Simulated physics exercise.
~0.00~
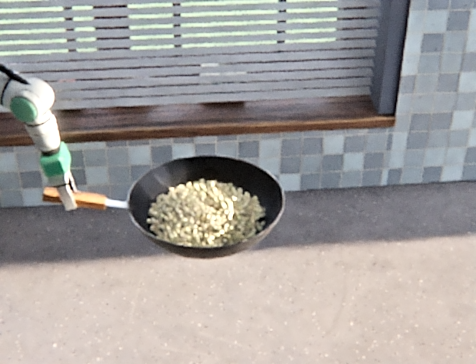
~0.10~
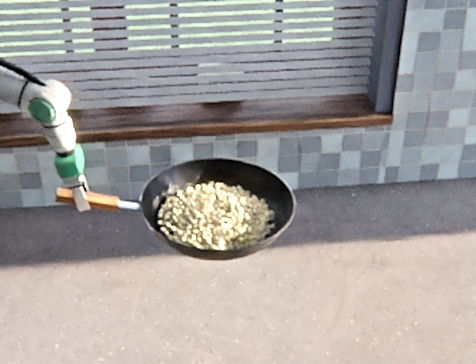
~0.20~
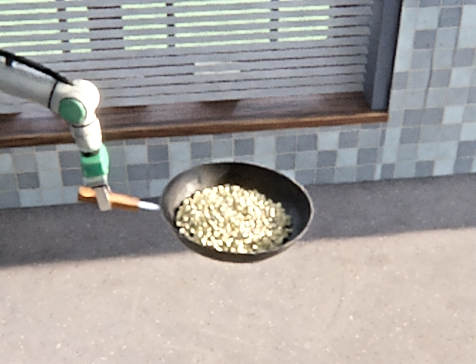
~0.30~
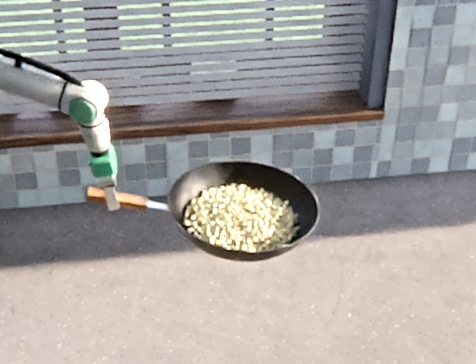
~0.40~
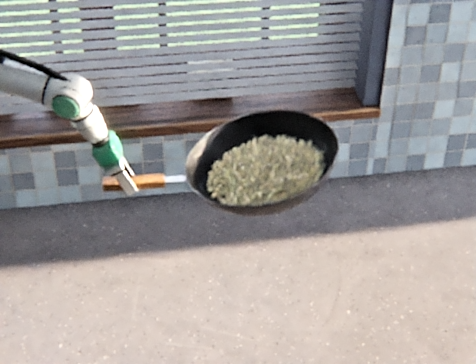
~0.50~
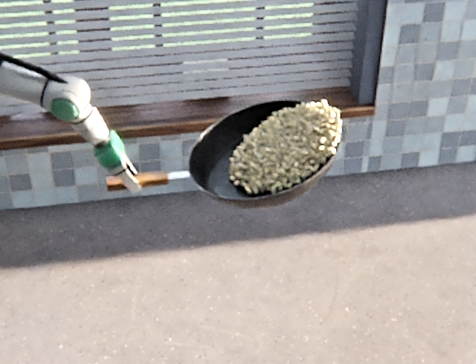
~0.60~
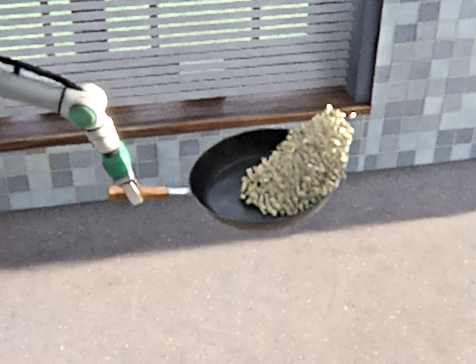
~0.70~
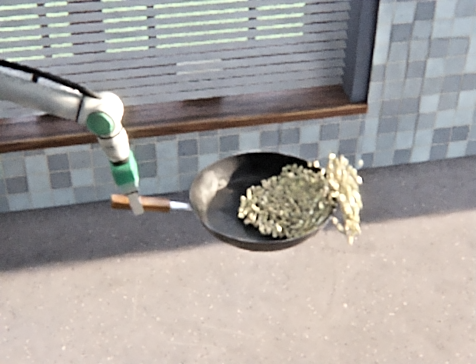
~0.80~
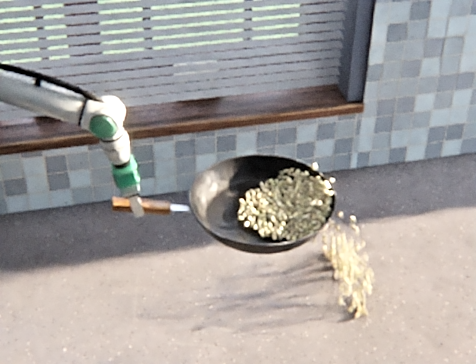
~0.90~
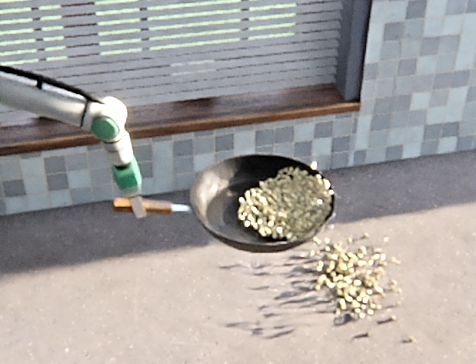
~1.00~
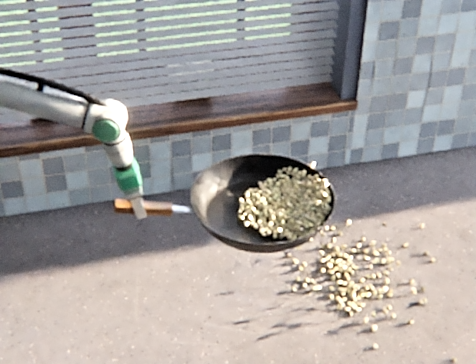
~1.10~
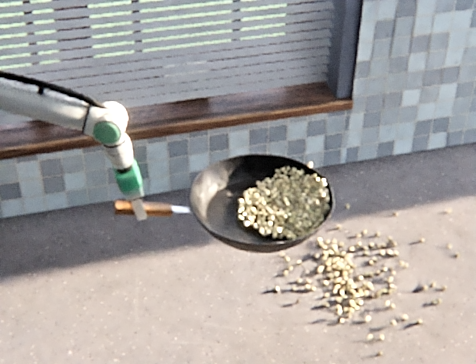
A white robot arm with green joints reaches in from the left, holding a black frying pan by its orange-brown handle above a grey counter, seen from slightly above. Pale dried beans are heaped in the pan, and behind it are a slatted window with a wooden sill and blue-grey tiles. The arm carries the pan right, then raises and tips it back toward the handle. The beans surge up the far side as the pan drops and levels. Some spill over the right rim, fall and scatter across the counter, while most stay in the pan, held still.
